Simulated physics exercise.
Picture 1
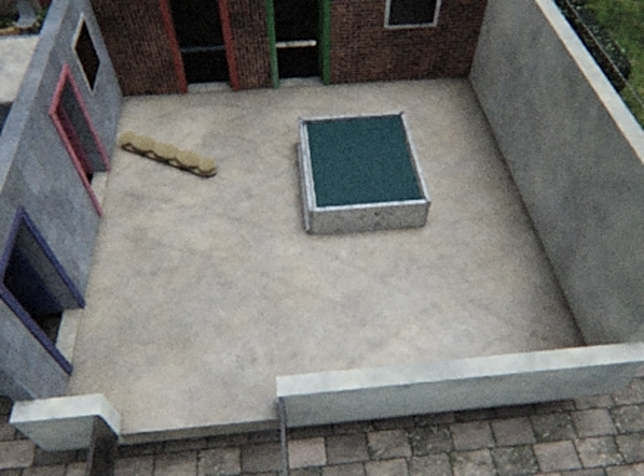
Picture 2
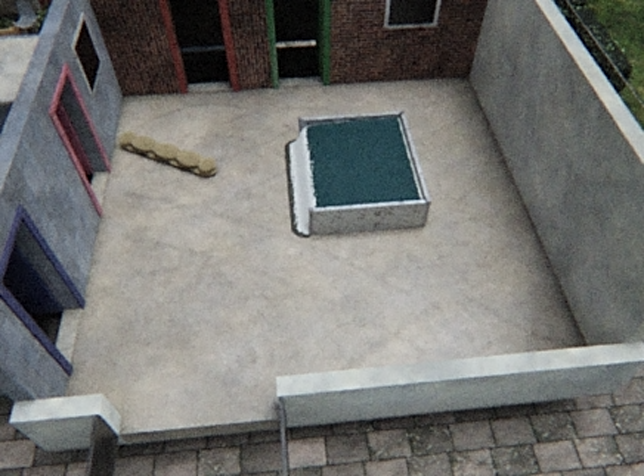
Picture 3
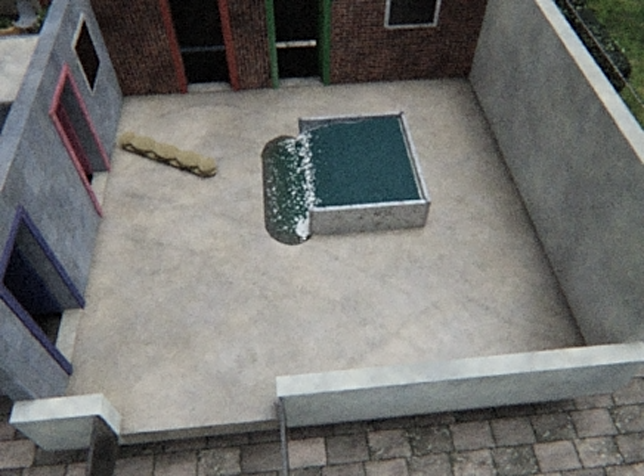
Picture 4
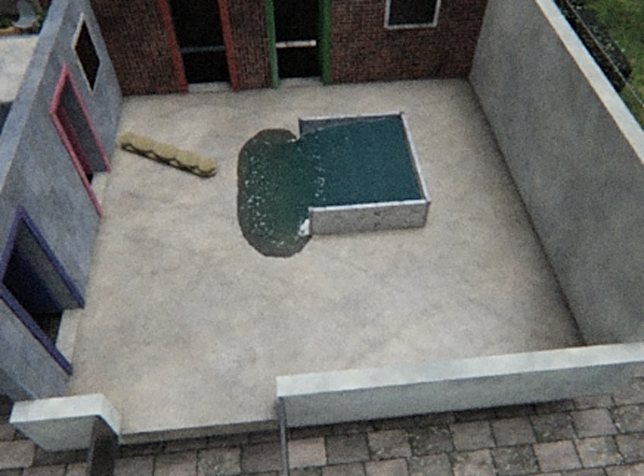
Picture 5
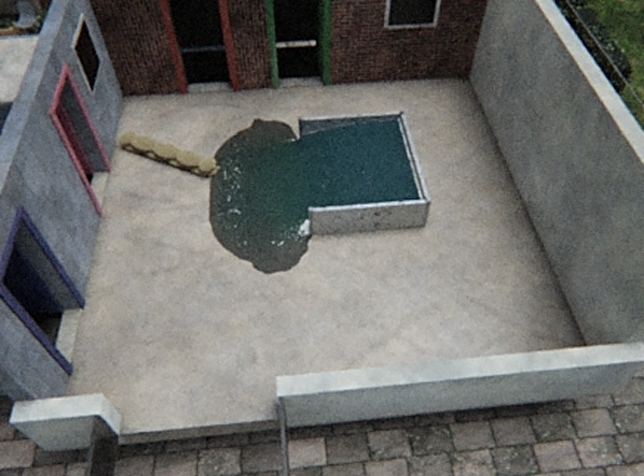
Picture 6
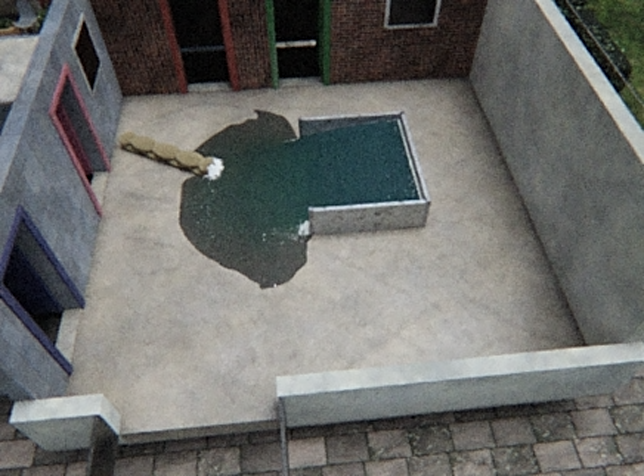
In this clip, the left side of an open tank in a walled yard gives way, and dark green water pours out, spreading leftward across the pale ground and splashing against the end of a low tan barrier.
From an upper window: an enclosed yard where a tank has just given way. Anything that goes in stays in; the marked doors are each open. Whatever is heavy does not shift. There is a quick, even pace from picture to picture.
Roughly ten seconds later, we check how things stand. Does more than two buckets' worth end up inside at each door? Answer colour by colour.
The red door will be over the cap; the blue door will be over the cap; the pink door will be over the cap; the green door will be at or under the cap.
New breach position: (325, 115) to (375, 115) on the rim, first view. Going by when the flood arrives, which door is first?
I'd pick the green one.
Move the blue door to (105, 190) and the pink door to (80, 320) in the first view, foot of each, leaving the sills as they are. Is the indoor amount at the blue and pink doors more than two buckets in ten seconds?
Going through them, I find the blue door overflows and the pink door overflows.
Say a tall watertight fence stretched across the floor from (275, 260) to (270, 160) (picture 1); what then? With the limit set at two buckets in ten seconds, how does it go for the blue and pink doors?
Note, one door at a time - blue: Within bounds, pink: Within bounds.
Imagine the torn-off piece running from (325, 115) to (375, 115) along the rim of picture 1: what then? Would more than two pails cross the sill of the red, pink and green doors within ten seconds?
The red door stays within the limit, the pink door stays within the limit, and the green door tops the limit.
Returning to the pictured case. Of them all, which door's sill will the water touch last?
Answer - the green one.
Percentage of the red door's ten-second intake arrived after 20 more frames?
My estimate is close to 15 per cent.
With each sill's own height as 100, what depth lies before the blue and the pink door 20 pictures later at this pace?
I'd say around 200 and 290 in a hundred.
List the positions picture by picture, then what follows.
The first picture shows the open tank at (360, 161) is whole and still.
In the second picture, the front is at (294, 144), out from the gap at (308, 178).
In the third picture, the front is at (280, 140), out from the gap at (308, 180).
In the fourth picture, water pours out at (308, 180) and has run to (267, 135).
In the fifth picture, the front is at (228, 146), out from the gap at (308, 181).
In the sixth picture, the front is at (186, 224), out from the gap at (308, 181).
A moment on, water covers 25 % of the floor; the red door not reached, the blue door not reached, the pink door under two buckets in, the green door not reached.
Next, water covers 40 % of the floor; the red door wet at the sill, nothing in, the blue door wet at the sill, nothing in, the pink door over two buckets in, the green door not reached.
Then, water covers 40 % of the floor; the red door under two buckets in, the blue door under two buckets in, the pink door far over two buckets in, the green door not reached.
Later, water covers 55 % of the floor; the red door over two buckets in, the blue door over two buckets in, the pink door far over two buckets in, the green door wet at the sill, nothing in.
In the end, water covers 85 % of the floor; the red door over two buckets in, the blue door over two buckets in, the pink door far over two buckets in, the green door under two buckets in.
